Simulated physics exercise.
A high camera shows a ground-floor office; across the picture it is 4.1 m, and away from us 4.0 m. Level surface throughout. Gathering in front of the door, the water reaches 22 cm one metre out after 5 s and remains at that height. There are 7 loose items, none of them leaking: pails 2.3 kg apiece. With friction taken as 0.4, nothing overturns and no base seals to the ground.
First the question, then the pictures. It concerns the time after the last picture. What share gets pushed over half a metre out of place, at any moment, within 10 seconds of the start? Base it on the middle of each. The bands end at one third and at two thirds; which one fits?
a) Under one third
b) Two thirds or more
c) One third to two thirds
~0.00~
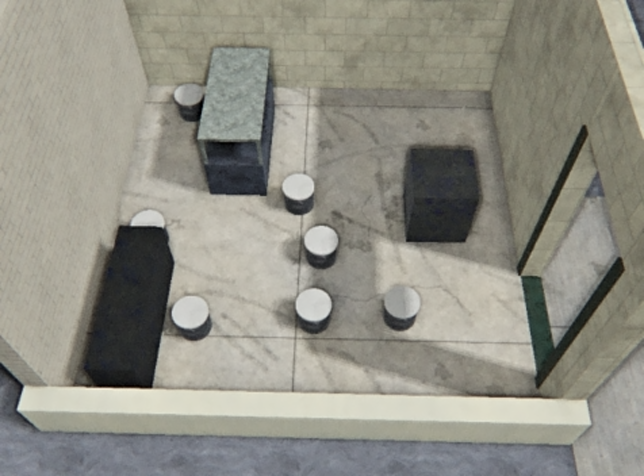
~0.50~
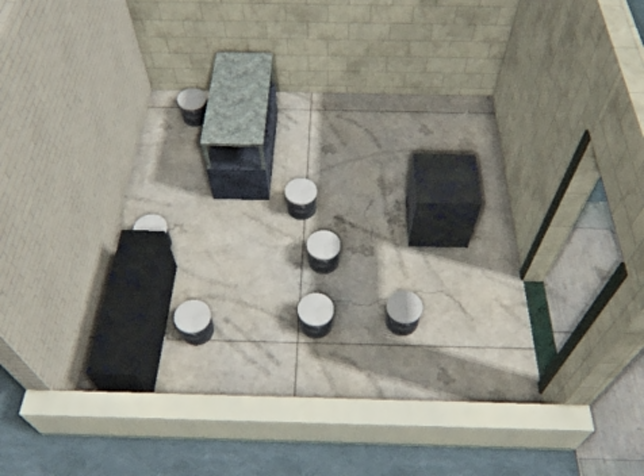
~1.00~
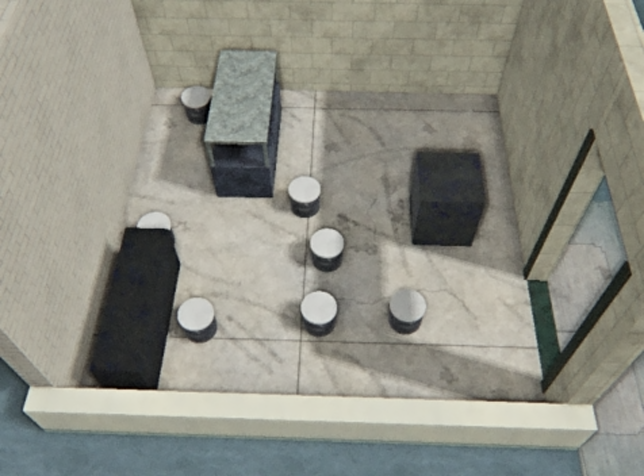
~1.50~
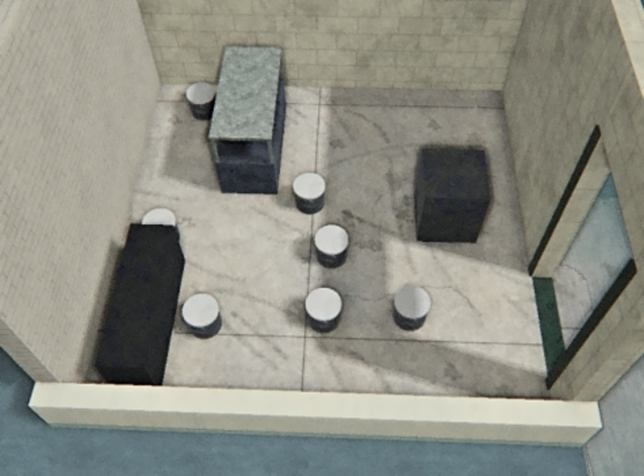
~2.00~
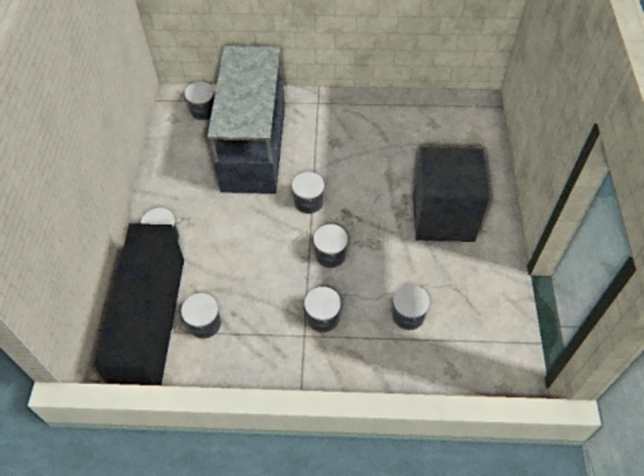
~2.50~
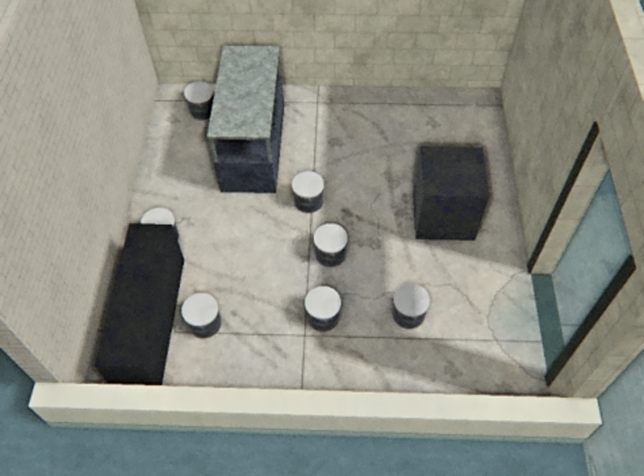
The answer is b.
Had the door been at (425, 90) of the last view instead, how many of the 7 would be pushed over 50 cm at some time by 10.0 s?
That would give 5.
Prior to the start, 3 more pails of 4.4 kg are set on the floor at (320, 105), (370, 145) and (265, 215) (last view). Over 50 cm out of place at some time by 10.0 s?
One: Within it. Two: Within it. Three: Beyond it.
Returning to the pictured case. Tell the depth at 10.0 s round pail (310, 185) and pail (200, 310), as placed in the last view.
Close to 6 and 12 centimetres.
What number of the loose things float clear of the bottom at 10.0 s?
I get 7.
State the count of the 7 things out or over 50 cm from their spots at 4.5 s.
By that time the total stands at 1.
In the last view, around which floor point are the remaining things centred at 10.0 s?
That lands at roughly (232, 122).
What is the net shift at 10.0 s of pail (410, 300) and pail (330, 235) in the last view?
300 cm, 250 cm.
After 3.5 s 0 of 7 are over 50 cm from their spots; 0 afloat.
After 4.5 s 1 of 7 are over 50 cm from their spots; 0 afloat.
After 7.0 s 5 of 7 are over 50 cm from their spots; 5 afloat.
After 10.0 s 6 of 7 are over 50 cm from their spots, and 6 have been at some point; 7 afloat.
